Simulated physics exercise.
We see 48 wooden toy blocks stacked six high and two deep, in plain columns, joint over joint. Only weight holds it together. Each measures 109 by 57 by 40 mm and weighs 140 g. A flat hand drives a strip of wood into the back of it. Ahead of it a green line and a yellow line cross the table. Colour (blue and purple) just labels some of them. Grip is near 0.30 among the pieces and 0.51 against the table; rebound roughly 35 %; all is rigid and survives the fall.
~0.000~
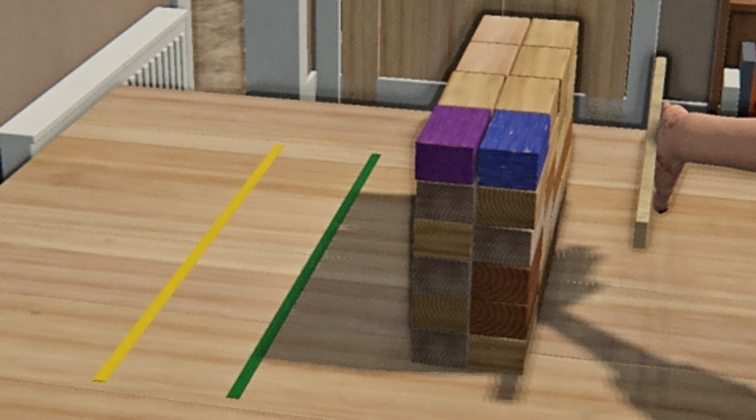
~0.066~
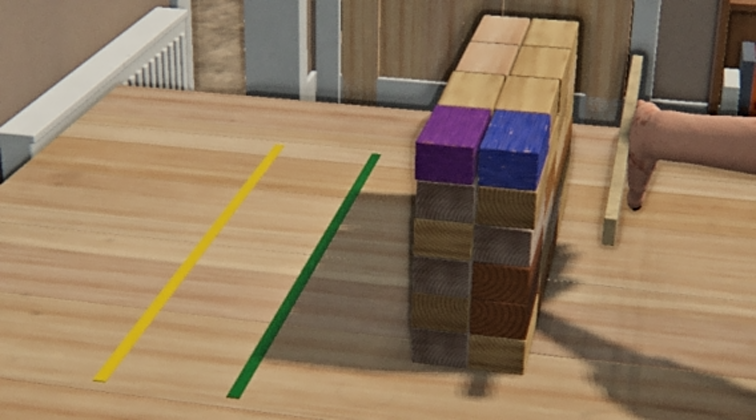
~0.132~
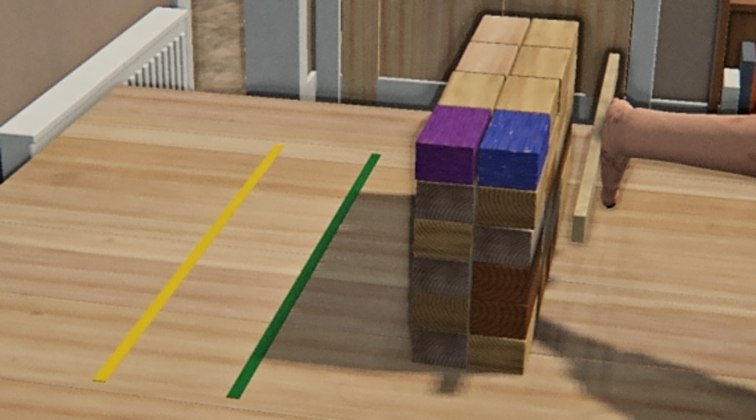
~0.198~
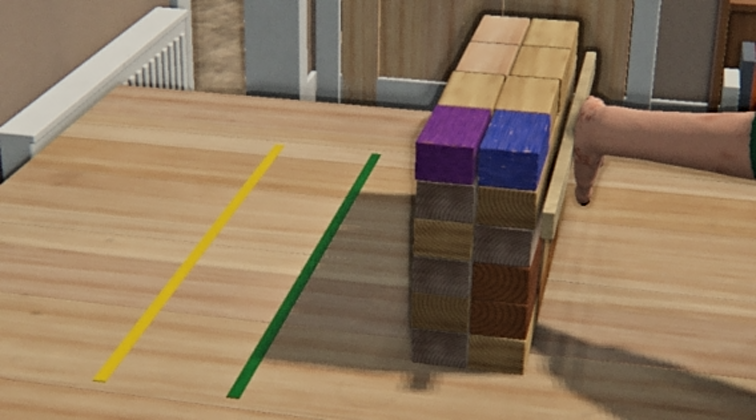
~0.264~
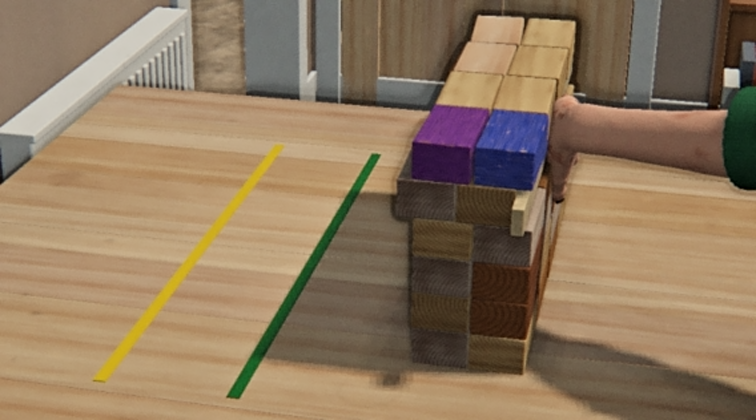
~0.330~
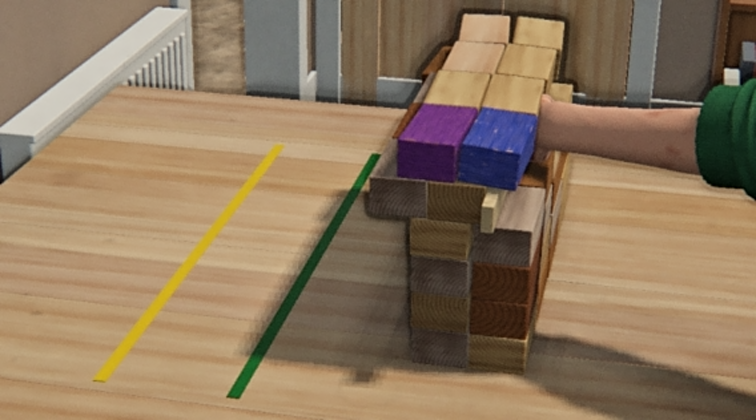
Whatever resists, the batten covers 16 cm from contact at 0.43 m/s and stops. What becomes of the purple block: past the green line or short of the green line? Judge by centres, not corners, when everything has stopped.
That block gets past the green line.
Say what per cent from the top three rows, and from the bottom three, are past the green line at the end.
From the top 20, from the bottom 0 per cent.
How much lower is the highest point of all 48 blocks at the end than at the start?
Some 2 cm lower.
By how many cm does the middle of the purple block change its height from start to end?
It ends some 20 cm lower.
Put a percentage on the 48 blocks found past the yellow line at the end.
Near 5 per cent.
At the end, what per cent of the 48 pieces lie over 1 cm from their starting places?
It is 40 per cent.
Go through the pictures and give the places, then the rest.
In the first picture (we follow the side turned to the camera), batten (641, 235) 9 cm from the stack; green line, near end, (255, 360); yellow line, near end, (127, 344); purple block (454, 125); blue block (516, 130); no piece has moved.
Batten (609, 232) 7 cm from the stack; purple block (454, 125), in the second picture.
Batten (579, 229) 38 mm from the stack; purple block (454, 125), in the third picture.
Batten (547, 226) 9 mm from the stack; purple block (454, 125), in the fourth picture.
Batten (517, 223) 19 mm in; purple block (452, 125); 8 stirred so far, in the fifth picture.
Batten (488, 220) 47 mm in; green line, near end, (255, 360); yellow line, near end, (127, 344); purple block (439, 123) displaced 15 mm; blue block (502, 129) tipped 4°; 16 stirred so far, in the sixth picture.
Around 0.39 s, none of the 48 blocks past the green line, 21 disturbed; purple block displaced 36 mm; blue block tipped 28°.
Around 0.48 s, none of the 48 blocks past the green line, 23 disturbed; purple block tipped 8°; blue block on its side.
Around 0.60 s, 1 of the 48 blocks past the green line; purple block tipped 57°, 9 cm lower; blue block on its side.
Around 0.82 s, 5 of the 48 blocks past the green line; purple block upside down; blue block on its side.
Finally (1.4 s), 5 of the 48 blocks past the green line; purple block upside down; blue block on its side. Seen by the last camera, middles, purple block near (125, 286), blue block near (476, 175).
